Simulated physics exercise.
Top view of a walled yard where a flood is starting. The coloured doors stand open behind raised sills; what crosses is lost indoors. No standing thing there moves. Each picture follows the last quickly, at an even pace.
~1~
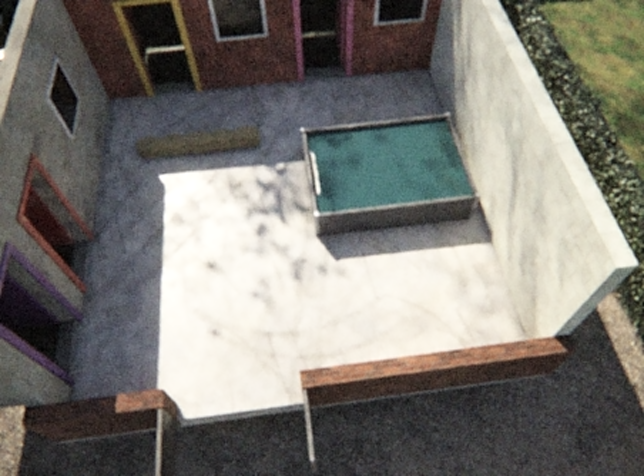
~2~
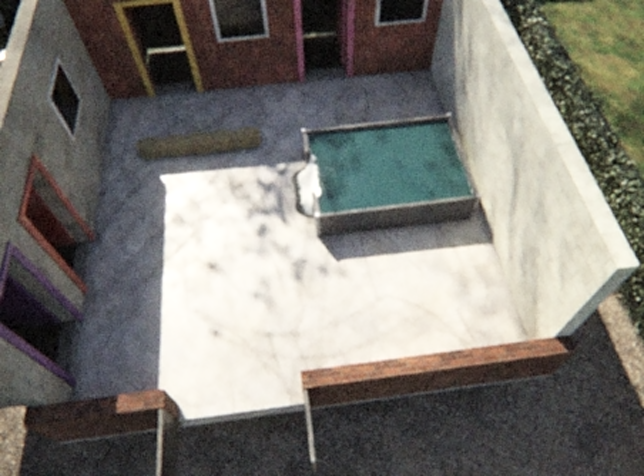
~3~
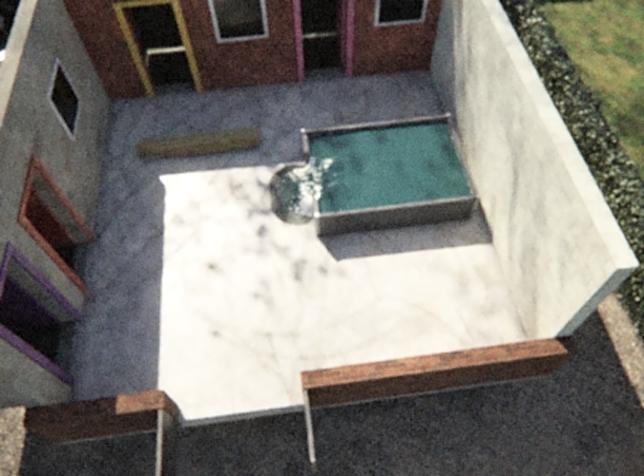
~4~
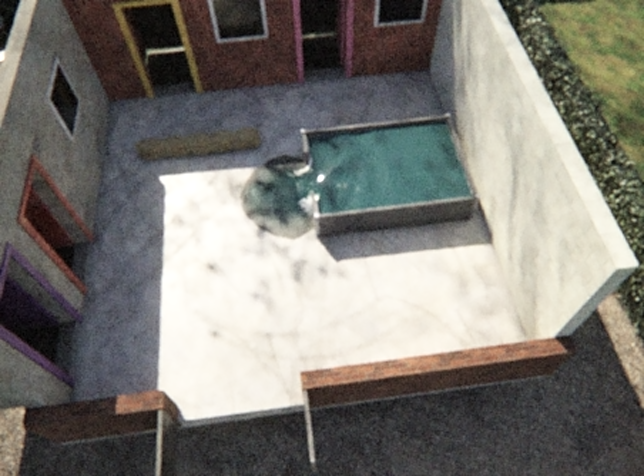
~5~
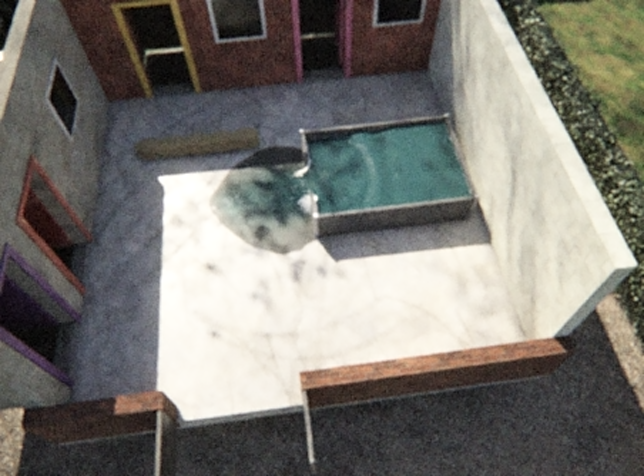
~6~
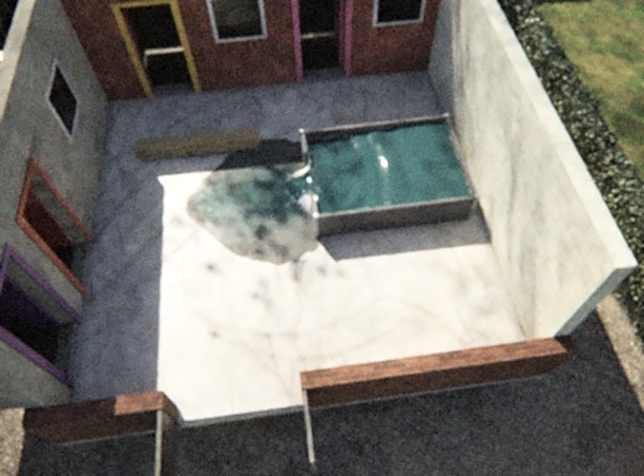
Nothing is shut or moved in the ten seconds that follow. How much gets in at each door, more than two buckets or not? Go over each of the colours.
Red door: Above two buckets. Yellow door: Two buckets at most. Purple door: Two buckets at most. Pink door: Two buckets at most.
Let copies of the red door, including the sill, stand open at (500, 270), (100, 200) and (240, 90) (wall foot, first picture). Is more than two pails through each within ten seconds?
Well, the first is below the limit, the next is above the limit, and the last is below the limit.
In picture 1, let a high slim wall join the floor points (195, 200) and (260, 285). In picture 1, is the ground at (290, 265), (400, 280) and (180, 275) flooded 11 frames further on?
Results in order: Swamped / bone-dry / bone-dry.
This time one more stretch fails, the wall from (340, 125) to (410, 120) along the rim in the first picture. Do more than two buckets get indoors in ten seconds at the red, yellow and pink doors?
One by one: The red one is under, the yellow one is over, the pink one lets more in.
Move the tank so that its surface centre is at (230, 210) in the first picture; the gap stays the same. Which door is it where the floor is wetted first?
Answer: The one in red.
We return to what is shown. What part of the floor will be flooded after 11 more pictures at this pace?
The answer is around 35 per cent.
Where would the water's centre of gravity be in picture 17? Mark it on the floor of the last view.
Close to (323, 193), I reckon.
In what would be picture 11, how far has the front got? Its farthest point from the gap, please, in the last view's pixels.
About (92, 230).
A moment on, water covers 25 % of the floor; the red door not reached, the yellow door not reached, the purple door not reached, the pink door not reached.
Next, water covers 35 % of the floor; the red door under two buckets in, the yellow door not reached, the purple door not reached, the pink door not reached.
Then, water covers 40 % of the floor; the red door over two buckets in, the yellow door wet at the sill, nothing in, the purple door wet at the sill, nothing in, the pink door not reached.
Later, water covers 60 % of the floor; the red door far over two buckets in, the yellow door under two buckets in, the purple door wet at the sill, nothing in, the pink door wet at the sill, nothing in.
In the end, water covers 95 % of the floor; the red door far over two buckets in, the yellow door under two buckets in, the purple door wet at the sill, nothing in, the pink door wet at the sill, nothing in.
